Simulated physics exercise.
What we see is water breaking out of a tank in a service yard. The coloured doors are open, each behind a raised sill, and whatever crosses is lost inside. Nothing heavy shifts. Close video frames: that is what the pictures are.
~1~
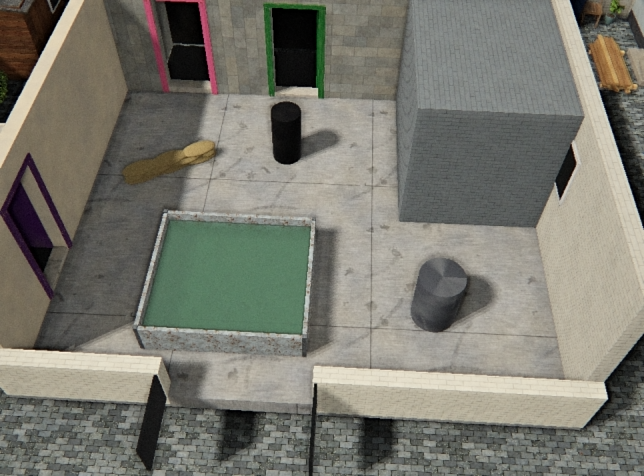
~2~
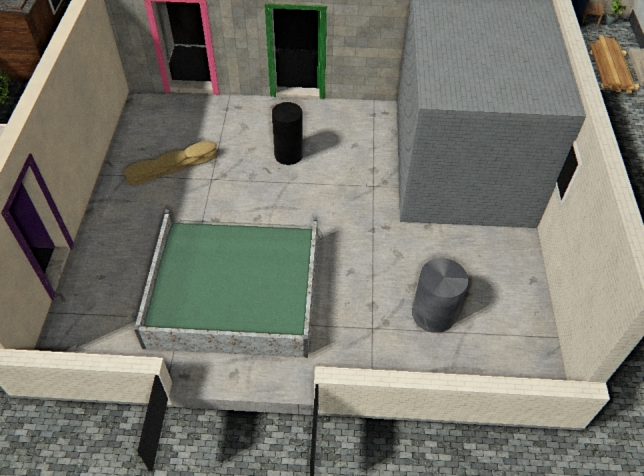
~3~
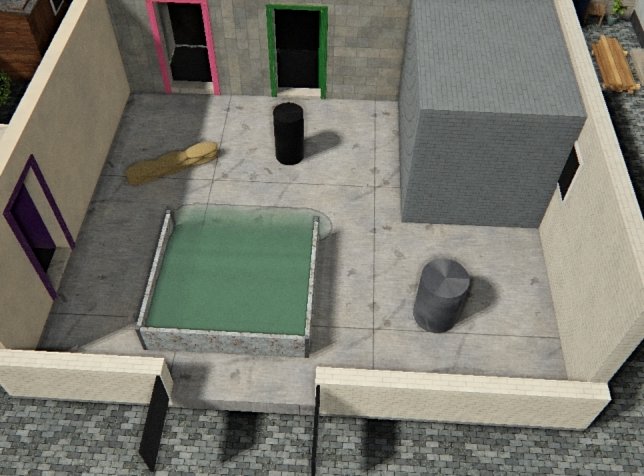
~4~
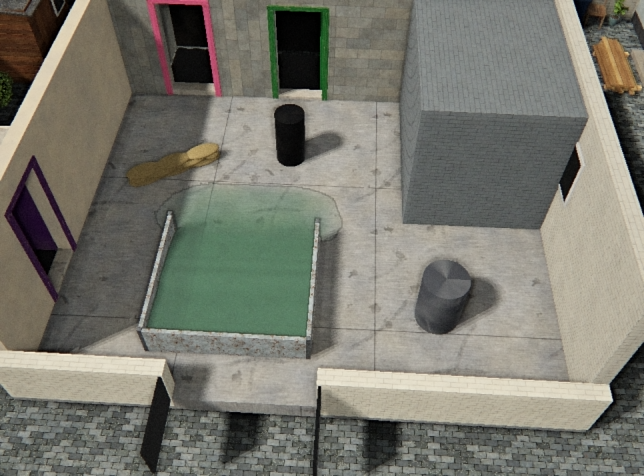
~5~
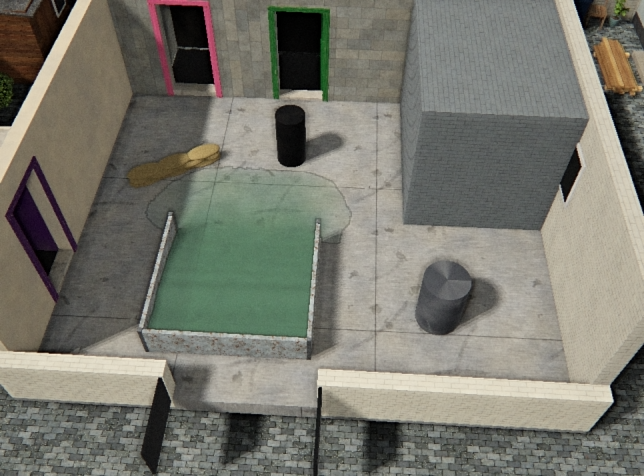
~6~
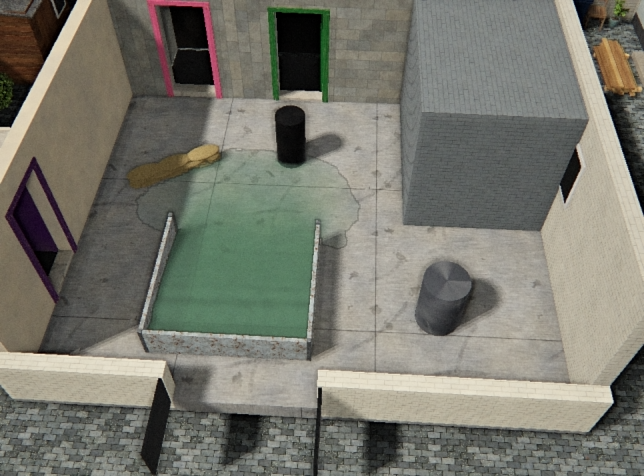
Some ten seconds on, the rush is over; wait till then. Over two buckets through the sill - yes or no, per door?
Green door - yes, purple door - no, pink door - no.
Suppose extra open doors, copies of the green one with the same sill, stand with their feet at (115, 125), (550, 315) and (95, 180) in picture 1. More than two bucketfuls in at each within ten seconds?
First ends up above, second ends up below, third ends up above.
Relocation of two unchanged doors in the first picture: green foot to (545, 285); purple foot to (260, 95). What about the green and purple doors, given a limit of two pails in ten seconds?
Note: Green door lets in too little; purple door lets too much through.
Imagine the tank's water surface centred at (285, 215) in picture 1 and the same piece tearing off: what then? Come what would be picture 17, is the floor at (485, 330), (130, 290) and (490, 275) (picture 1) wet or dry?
Spared, spared, spared.
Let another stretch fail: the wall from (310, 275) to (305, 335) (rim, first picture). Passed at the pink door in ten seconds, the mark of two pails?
Note: Pink falls short.
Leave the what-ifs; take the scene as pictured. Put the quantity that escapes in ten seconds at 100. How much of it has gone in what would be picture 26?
Roughly 35 percent.
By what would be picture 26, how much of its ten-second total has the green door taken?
Close to 50 %.
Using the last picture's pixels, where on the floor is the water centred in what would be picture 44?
Near (240, 188).
A moment on, water covers 30 % of the floor; the green door not reached, the purple door not reached, the pink door not reached.
Next, water covers 40 % of the floor; the green door under two buckets in, the purple door not reached, the pink door wet at the sill, nothing in.
Then, water covers 50 % of the floor; the green door over two buckets in, the purple door wet at the sill, nothing in, the pink door under two buckets in.
Later, water covers 70 % of the floor; the green door far over two buckets in, the purple door wet at the sill, nothing in, the pink door under two buckets in.
In the end, water covers 85 % of the floor; the green door far over two buckets in, the purple door wet at the sill, nothing in, the pink door under two buckets in.
